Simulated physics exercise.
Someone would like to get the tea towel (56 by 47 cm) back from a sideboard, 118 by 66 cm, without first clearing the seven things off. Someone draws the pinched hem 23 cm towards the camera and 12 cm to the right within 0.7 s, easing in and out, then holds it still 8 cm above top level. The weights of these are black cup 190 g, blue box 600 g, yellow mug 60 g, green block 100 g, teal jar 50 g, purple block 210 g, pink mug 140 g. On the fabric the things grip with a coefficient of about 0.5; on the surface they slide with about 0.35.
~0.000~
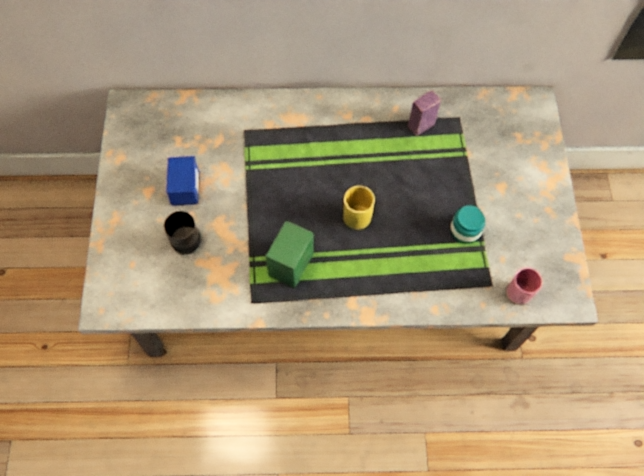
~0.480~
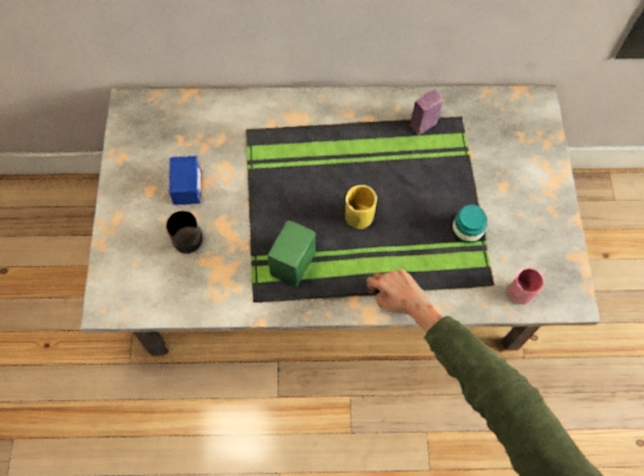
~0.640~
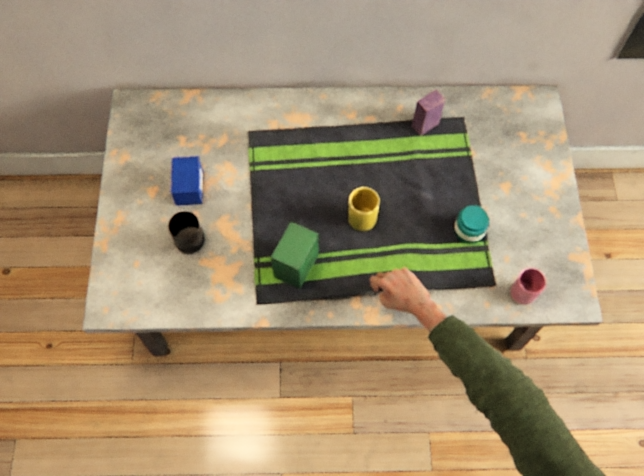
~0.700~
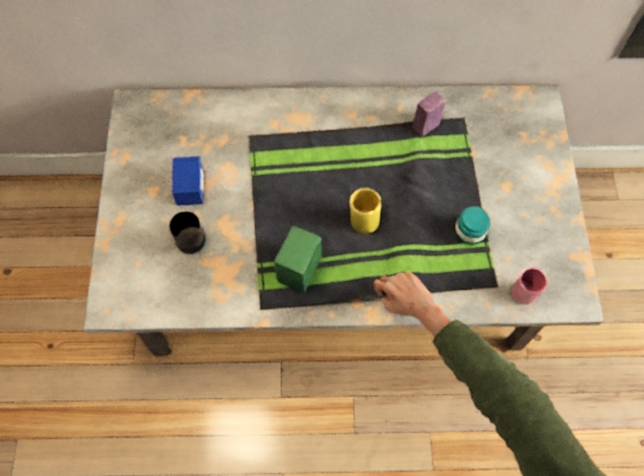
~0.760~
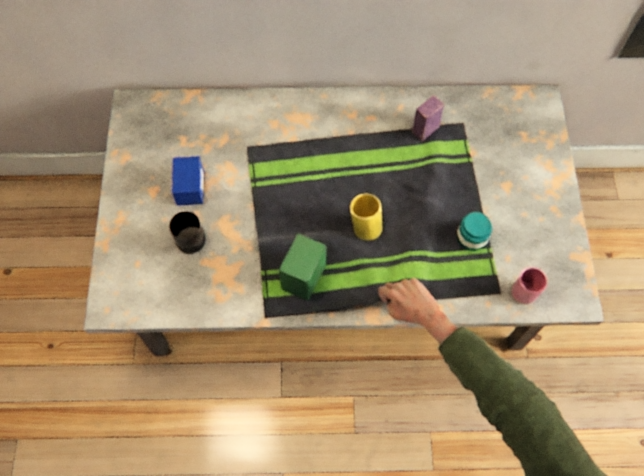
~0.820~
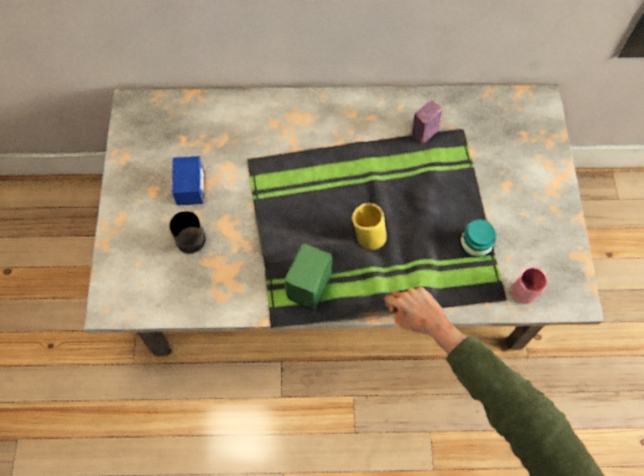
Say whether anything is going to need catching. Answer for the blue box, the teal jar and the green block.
As I see it, looks like the blue box is fine up there, looks like the teal jar is fine up there, looks like the green block is done for.
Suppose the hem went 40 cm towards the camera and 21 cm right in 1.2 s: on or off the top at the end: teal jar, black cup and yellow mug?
So the teal jar comes down, the black cup does not fall, and the yellow mug comes down.
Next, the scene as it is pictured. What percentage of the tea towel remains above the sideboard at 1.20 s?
Roughly 65% of it.
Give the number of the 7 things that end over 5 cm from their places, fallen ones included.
It adds up to 3.
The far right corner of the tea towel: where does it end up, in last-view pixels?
(417, 195), roughly.
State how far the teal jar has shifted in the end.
The teal jar ends up about 20 cm from its start.
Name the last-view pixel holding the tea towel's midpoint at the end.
Roughly at (426, 321) in the last picture.
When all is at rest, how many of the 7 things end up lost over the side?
2.
After 0.9 s, 90 % of the tea towel is still over the top; green block 14 cm off its start, teal jar 8 cm off its start, yellow mug 13 cm off its start.
After 1.1 s, 80 % of the tea towel is still over the top; green block 22 cm off its start, teal jar 13 cm off its start, yellow mug 20 cm off its start.
After 1.2 s, 65 % of the tea towel is still over the top; green block over the edge, teal jar 18 cm off its start at (495, 287), yellow mug 27 cm off its start at (423, 298).
After 1.3 s, 55 % of the tea towel is still over the top; green block over the edge, teal jar 19 cm off its start, yellow mug 30 cm off its start.
After 2.9 s, 40 % of the tea towel is still over the top; green block over the edge, teal jar 20 cm off its start at (497, 297), blue box 0 cm off its start at (186, 174), yellow mug over the edge.
